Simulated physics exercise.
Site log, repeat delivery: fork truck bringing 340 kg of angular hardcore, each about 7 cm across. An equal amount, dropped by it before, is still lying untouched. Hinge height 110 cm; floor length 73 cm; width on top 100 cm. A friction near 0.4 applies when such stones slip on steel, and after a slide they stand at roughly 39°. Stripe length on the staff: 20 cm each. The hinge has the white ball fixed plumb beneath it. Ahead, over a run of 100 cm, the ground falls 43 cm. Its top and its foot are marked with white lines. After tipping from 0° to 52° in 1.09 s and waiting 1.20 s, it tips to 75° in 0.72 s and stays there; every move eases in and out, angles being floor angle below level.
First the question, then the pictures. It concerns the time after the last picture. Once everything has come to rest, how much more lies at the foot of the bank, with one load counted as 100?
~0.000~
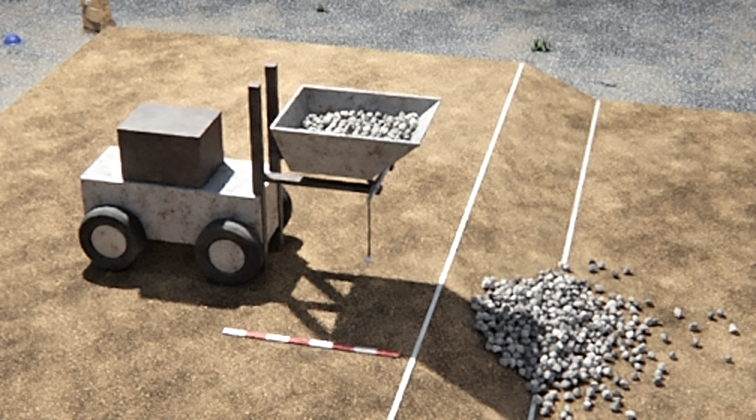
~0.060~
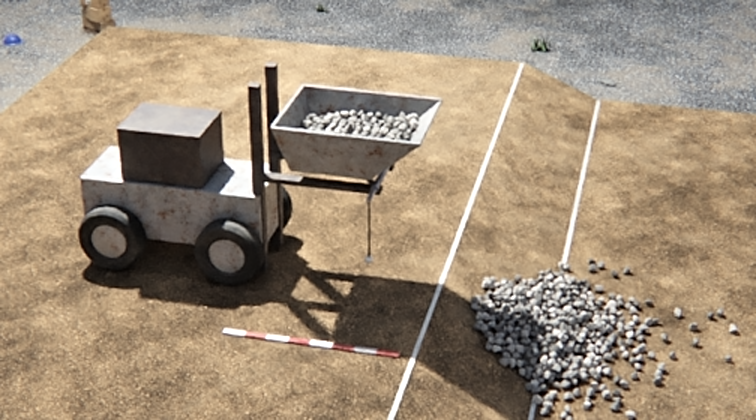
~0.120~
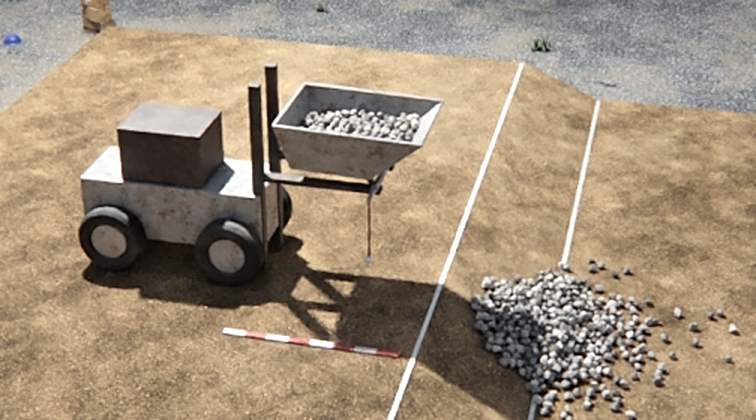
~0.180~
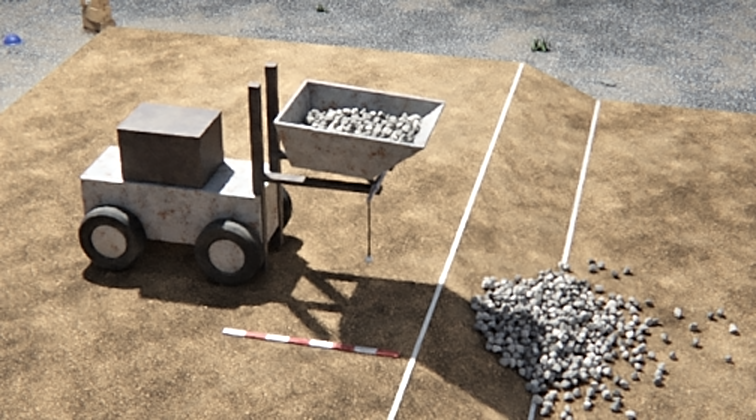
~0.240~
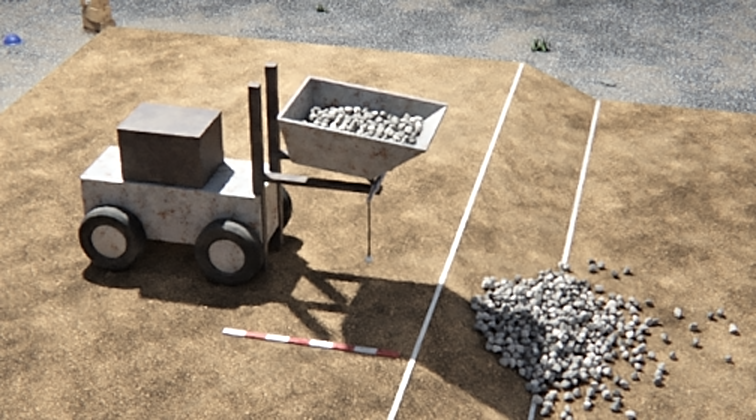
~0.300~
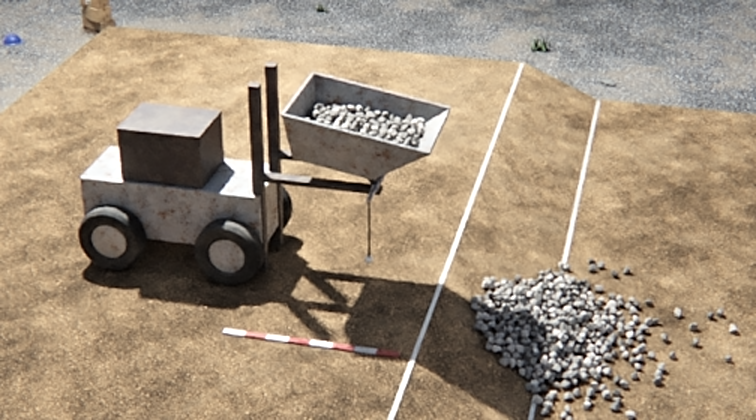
About 28 per cent more.
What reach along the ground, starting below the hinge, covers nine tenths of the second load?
I'd say close to 180 centimetres ahead of it.
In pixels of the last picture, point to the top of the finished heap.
Top pixel, roughly: (500, 287).
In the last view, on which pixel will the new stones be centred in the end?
I'd put their centre close to (521, 305).
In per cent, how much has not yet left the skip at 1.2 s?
Close to 100 in a hundred is still held.
After 0.8 s the floor is at 44°; in per cent of one load, 100 in the skip, 45 on the top or the slope, 55 at the foot of the bank; the foremost stones are at (708, 339).
After 1.2 s the floor is at 52°; in per cent of one load, 100 in the skip, 45 on the top or the slope, 55 at the foot of the bank; the foremost stones are at (708, 339).
After 3.5 s the floor is at 75°; in per cent of one load, 33 in the skip, 112 on the top or the slope, 56 at the foot of the bank; the foremost stones are at (708, 339).
After 6.1 s the floor is at 75°; in per cent of one load, 0 in the skip, 117 on the top or the slope, 83 at the foot of the bank; the foremost stones are at (708, 339). Net gain at the foot of the bank, 28.
